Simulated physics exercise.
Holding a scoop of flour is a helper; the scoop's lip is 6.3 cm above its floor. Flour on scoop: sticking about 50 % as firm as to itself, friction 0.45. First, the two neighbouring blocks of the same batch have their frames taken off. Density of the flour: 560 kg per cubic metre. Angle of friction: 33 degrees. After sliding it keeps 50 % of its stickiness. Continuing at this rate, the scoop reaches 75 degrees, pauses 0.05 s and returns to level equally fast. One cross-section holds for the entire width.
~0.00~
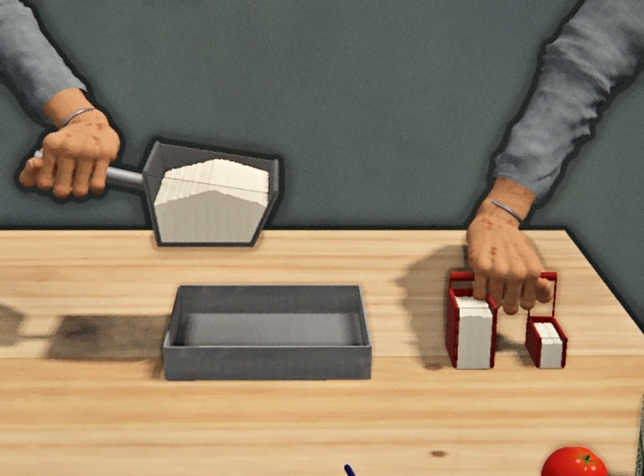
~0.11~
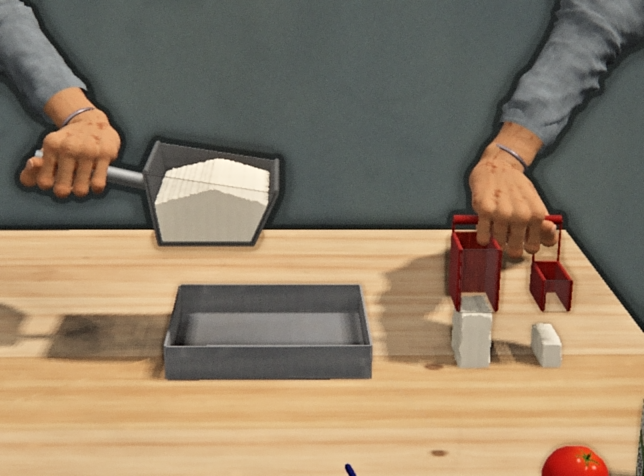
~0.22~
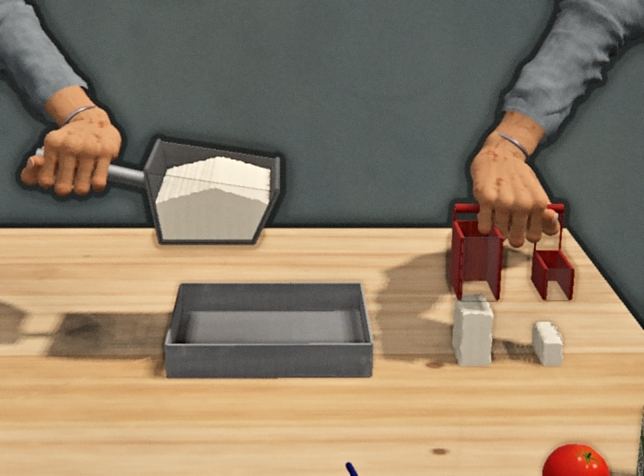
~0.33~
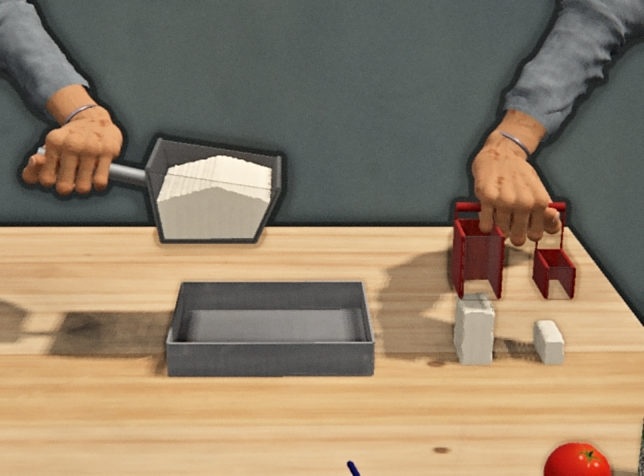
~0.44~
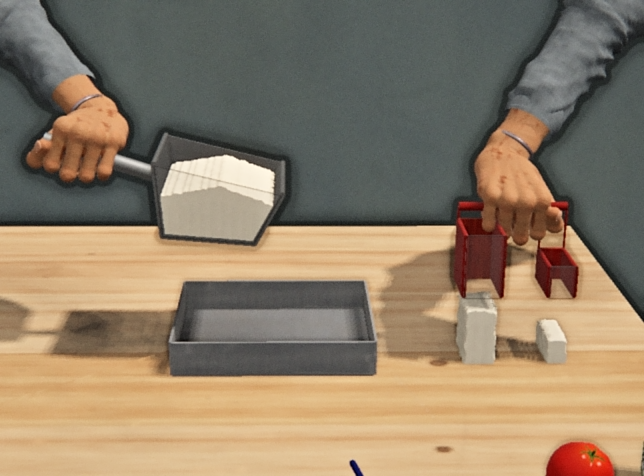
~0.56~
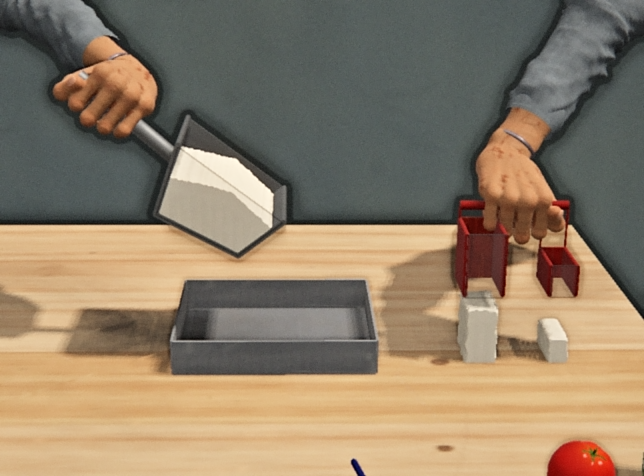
A hand on the right lifted two red holders off a tall white block and a short one, then held still while the other hand tilted a scoop of flour down toward the right above a gray tray.
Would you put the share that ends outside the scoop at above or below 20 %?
My call: Below.
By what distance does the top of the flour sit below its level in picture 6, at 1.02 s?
About 1.5 centimetres.
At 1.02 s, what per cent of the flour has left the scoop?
The share is roughly 1 per cent.
By 0.77 s, the scoop is at 74 degrees and 0 % has left it.
By 1.02 s, the scoop is at 55 degrees and 1 % has left it.
By 1.27 s, the scoop is at 1 degrees and 12 % has left it.
By 1.52 s, the scoop is at 0 degrees and 12 % has left it.
By 1.63 s, at the end, the scoop is at 0 degrees and 12 % has left it.
